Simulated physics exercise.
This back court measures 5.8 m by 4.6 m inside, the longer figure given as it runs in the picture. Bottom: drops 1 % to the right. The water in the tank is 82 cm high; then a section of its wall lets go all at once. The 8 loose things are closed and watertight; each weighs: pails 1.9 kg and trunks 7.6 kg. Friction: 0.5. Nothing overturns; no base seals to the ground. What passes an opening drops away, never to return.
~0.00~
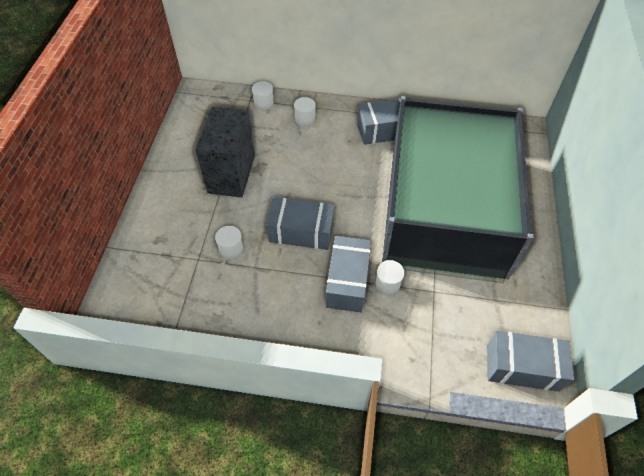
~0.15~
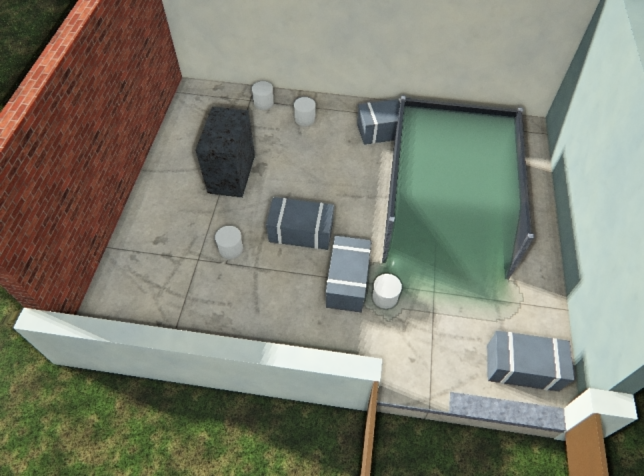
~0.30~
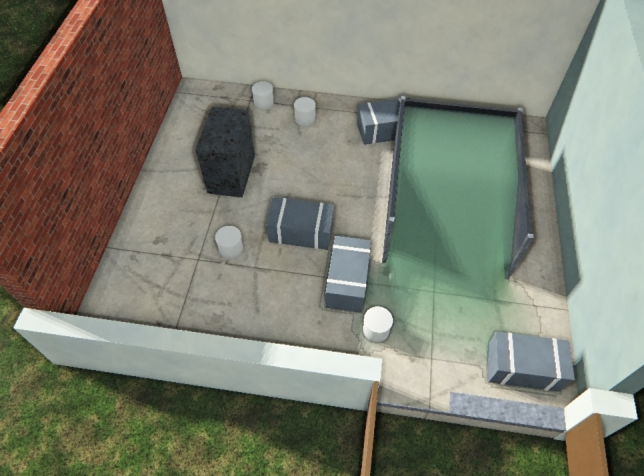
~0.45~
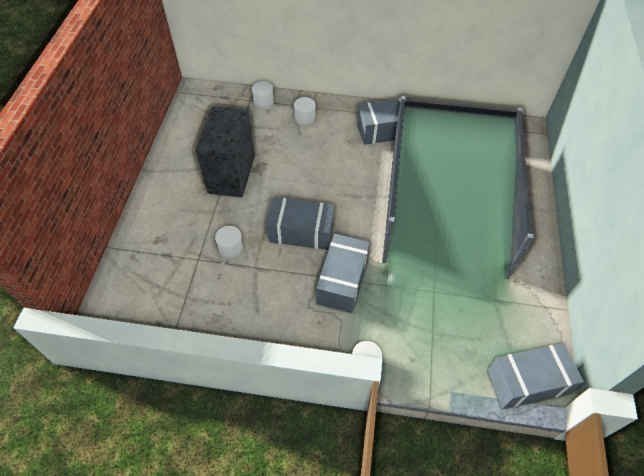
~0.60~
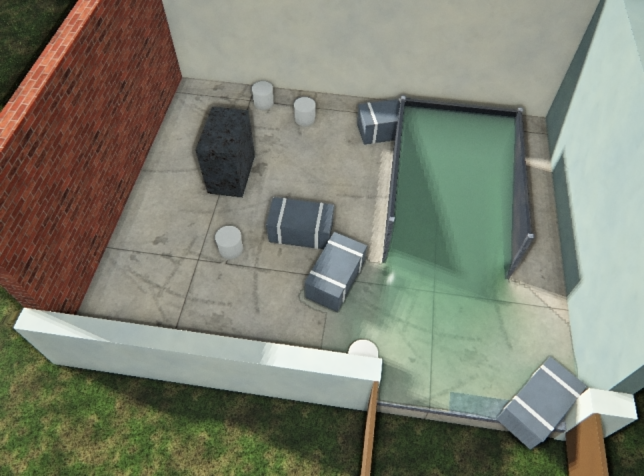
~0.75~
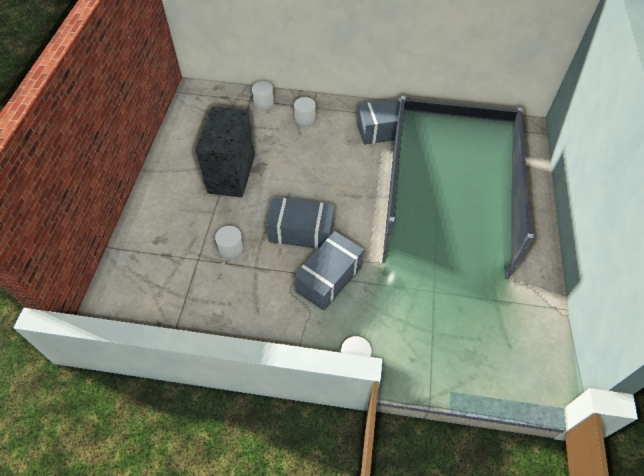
Green water fills a dark-walled tank in a paved court, seen from a high, unmoving viewpoint, with red brick on the left and grass outside. White pails, blue-grey trunks with pale bands and a black block stand around it. The tank's near side opens and water spreads forward, pushing one pail to the low front wall, turning the trunk beside the tank, and carrying another out through the front opening.
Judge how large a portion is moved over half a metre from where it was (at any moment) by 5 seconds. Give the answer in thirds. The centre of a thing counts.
One to two thirds.
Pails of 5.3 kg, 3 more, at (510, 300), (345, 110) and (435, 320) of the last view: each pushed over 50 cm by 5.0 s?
Outcome: Breaks the threshold first, stays within next, breaks the threshold last.
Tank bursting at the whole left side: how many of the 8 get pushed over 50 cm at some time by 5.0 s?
Then 7 of them would.
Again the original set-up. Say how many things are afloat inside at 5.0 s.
Just then, the number is 2.
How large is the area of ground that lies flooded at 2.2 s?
About 12.0 m2.
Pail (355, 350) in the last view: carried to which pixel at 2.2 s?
It would be close to (124, 270) by then.
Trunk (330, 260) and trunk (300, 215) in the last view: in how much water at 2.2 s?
I'd estimate 1 cm for the first and 0 cm for the second.
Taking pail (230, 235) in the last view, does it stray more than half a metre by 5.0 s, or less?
Result: Above the line.
After 1.1 s 2 of 8 are over 50 cm from their spots; 1 afloat.
After 2.2 s 2 of 8 are over 50 cm from their spots; 1 afloat.
After 3.5 s 3 of 8 are over 50 cm from their spots; 1 afloat.
After 5.0 s 3 of 8 are over 50 cm from their spots, and 3 have been at some point; 2 afloat.
